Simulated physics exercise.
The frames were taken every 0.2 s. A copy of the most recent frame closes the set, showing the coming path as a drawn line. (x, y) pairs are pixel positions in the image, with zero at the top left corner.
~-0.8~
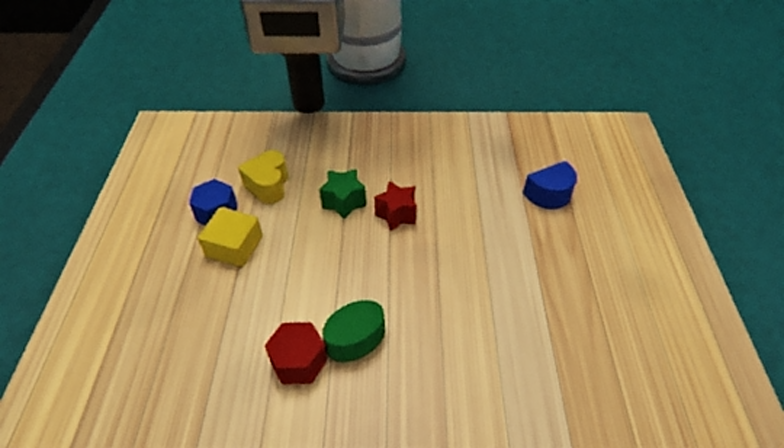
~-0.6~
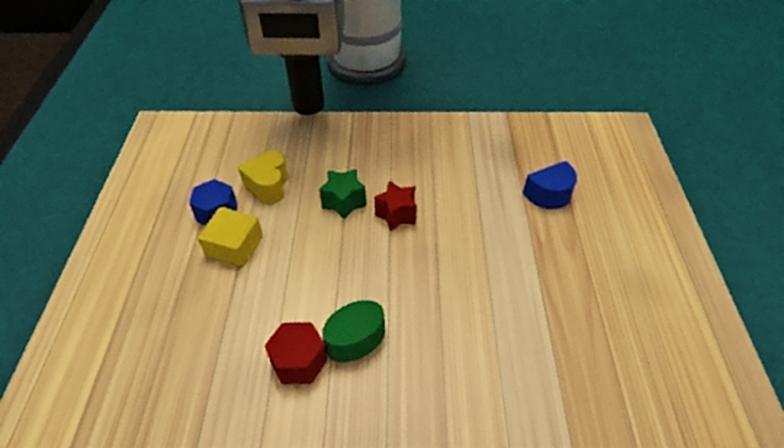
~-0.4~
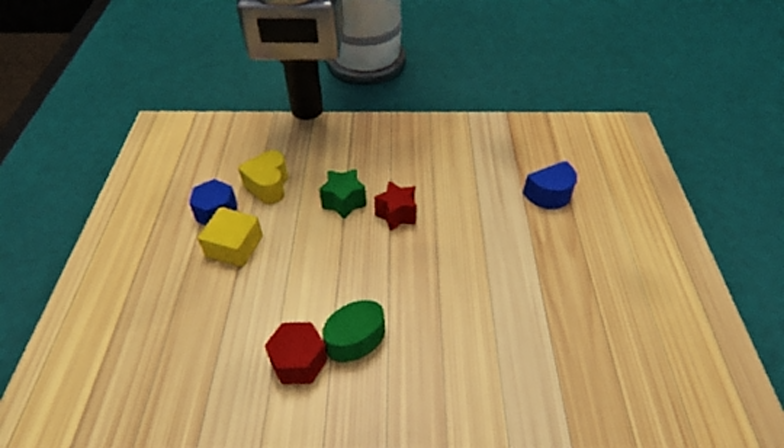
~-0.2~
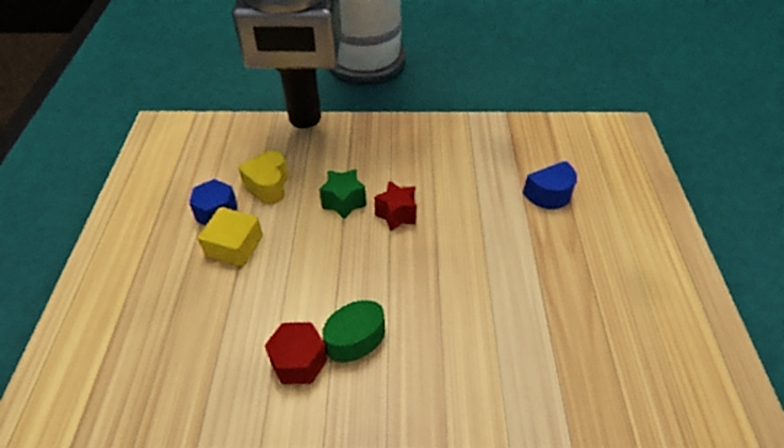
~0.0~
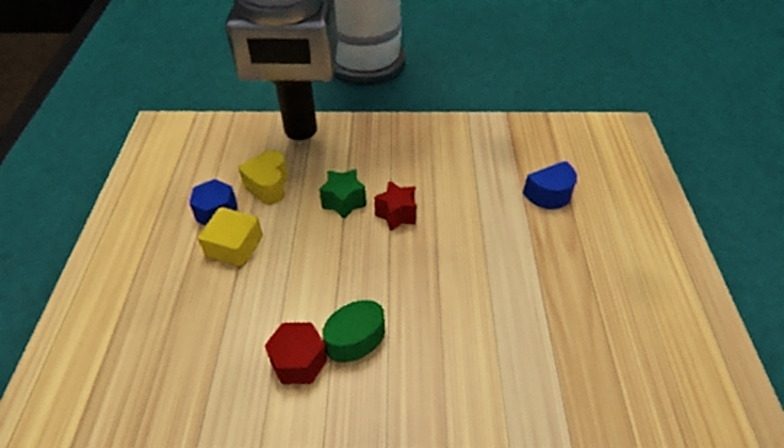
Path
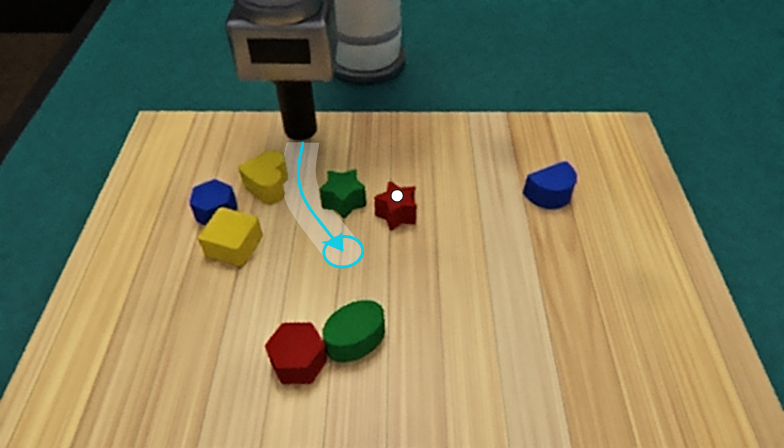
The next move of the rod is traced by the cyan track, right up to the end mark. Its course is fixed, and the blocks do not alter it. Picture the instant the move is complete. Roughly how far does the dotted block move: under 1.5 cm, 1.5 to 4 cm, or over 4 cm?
It moves less than 1.5 cm.
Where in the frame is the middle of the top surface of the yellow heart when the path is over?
Put as a pixel place, it's (253, 182).
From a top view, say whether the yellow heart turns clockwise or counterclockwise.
That block twists clockwise.
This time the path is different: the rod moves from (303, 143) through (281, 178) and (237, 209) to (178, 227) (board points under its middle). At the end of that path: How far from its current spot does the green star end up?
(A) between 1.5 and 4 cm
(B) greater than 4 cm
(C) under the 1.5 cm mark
I choose C.
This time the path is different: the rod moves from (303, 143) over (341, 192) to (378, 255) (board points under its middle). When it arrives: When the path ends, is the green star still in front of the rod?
Yes, that is what happens.
The line goes from (303, 143) over (299, 178) and (314, 214) to (343, 251); the dot is on the red star.
What follows on the original path. One third of the way, rod (296, 166); yellow heart (256, 177), turned 25° clockwise.
Two thirds of the way, rod (313, 203); yellow heart (253, 182), turned 45° clockwise; green star (346, 187), turned 35° anticlockwise.
At the end, rod (342, 239); yellow heart (253, 182), turned 45° clockwise; green star (351, 191), turned 60° anticlockwise; red star unmoved.
